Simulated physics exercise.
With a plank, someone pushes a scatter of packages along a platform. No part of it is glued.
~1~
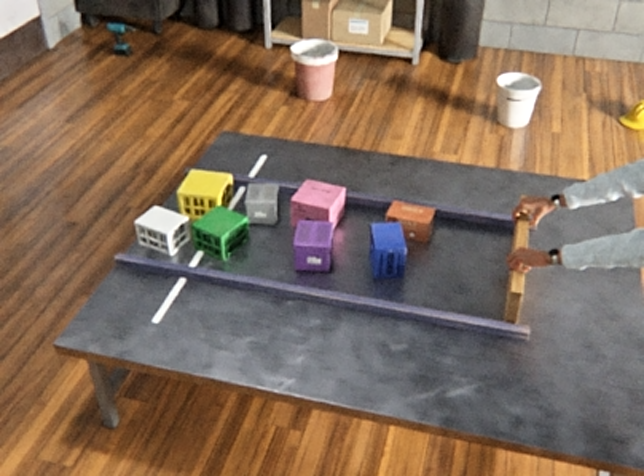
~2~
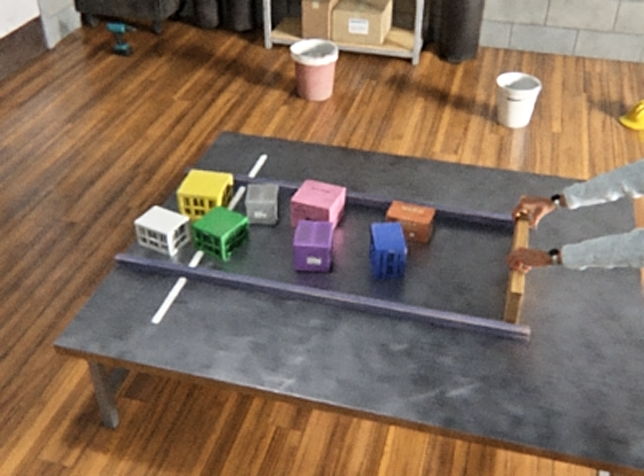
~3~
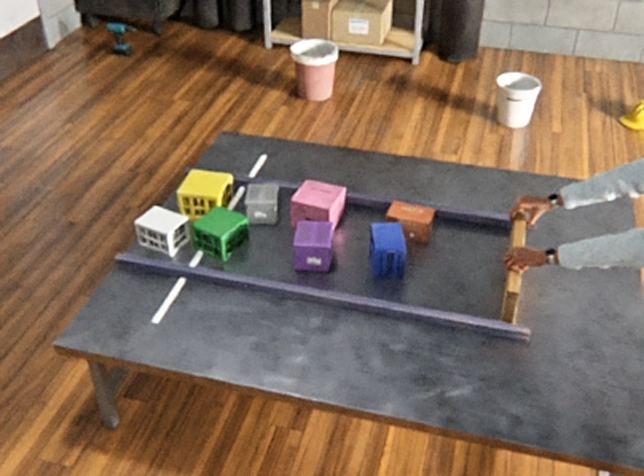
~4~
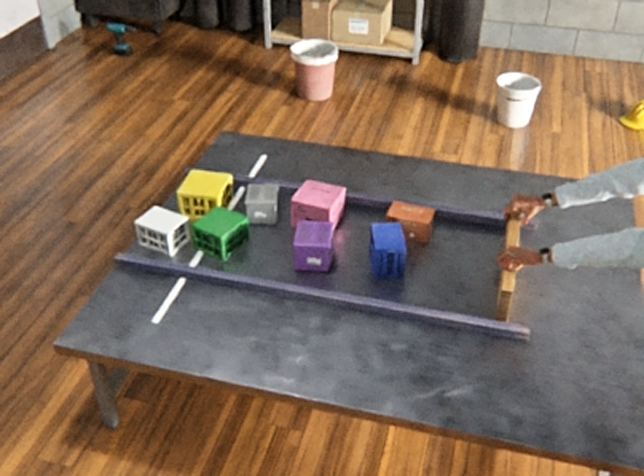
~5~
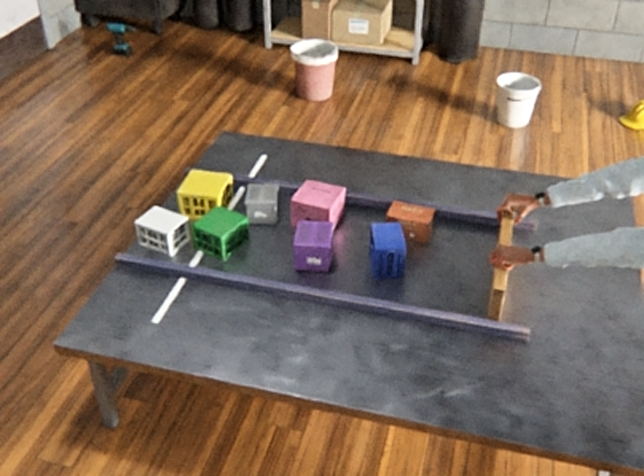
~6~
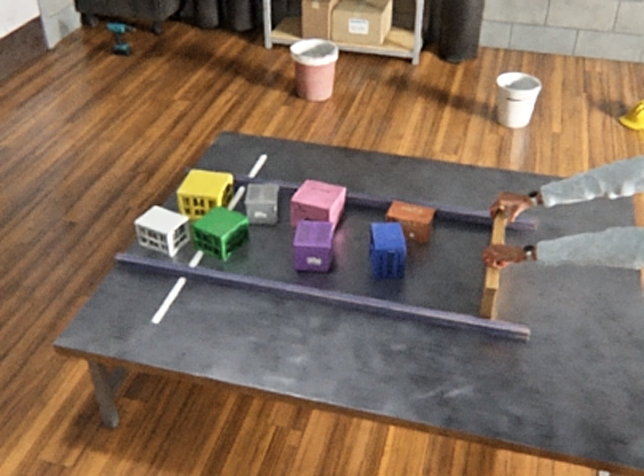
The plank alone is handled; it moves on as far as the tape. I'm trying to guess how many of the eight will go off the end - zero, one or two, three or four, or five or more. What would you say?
I would say three or four.
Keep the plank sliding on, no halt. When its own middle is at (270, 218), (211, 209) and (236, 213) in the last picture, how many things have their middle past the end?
The counts are 1, 5 and 3, in that order.
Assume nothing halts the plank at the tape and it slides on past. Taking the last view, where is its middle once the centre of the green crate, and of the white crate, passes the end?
(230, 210) and then (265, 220), give or take.
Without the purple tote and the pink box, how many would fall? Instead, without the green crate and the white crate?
2, then 2.
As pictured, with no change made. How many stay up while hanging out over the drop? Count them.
That comes to 1 of them.
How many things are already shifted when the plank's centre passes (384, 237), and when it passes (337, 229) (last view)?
Moved so far: 2, then 5.
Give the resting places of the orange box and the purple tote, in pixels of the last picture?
Near (213, 192) and (165, 222).
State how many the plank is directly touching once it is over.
Total: 2.
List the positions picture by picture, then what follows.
The first picture shows white crate (163, 231); yellow crate (206, 196); green crate (221, 233); plank (518, 258); tape (218, 227).
The second picture shows yellow crate (206, 196); pink box (318, 207).
The third picture shows green crate (221, 233); grey tote (263, 204).
The fourth picture shows white crate (163, 231); blue crate (387, 251).
The fifth picture shows yellow crate (206, 196); purple tote (314, 247).
The sixth picture shows white crate (163, 231); yellow crate (206, 196); green crate (221, 233); plank (495, 254); tape (218, 227).
A little later, none off yet; white crate at rest near (163, 231); yellow crate at rest near (206, 196); green crate at rest near (221, 233).
When it is over, the number that fall off is three or four; down, grey tote, green crate, yellow crate and white crate.
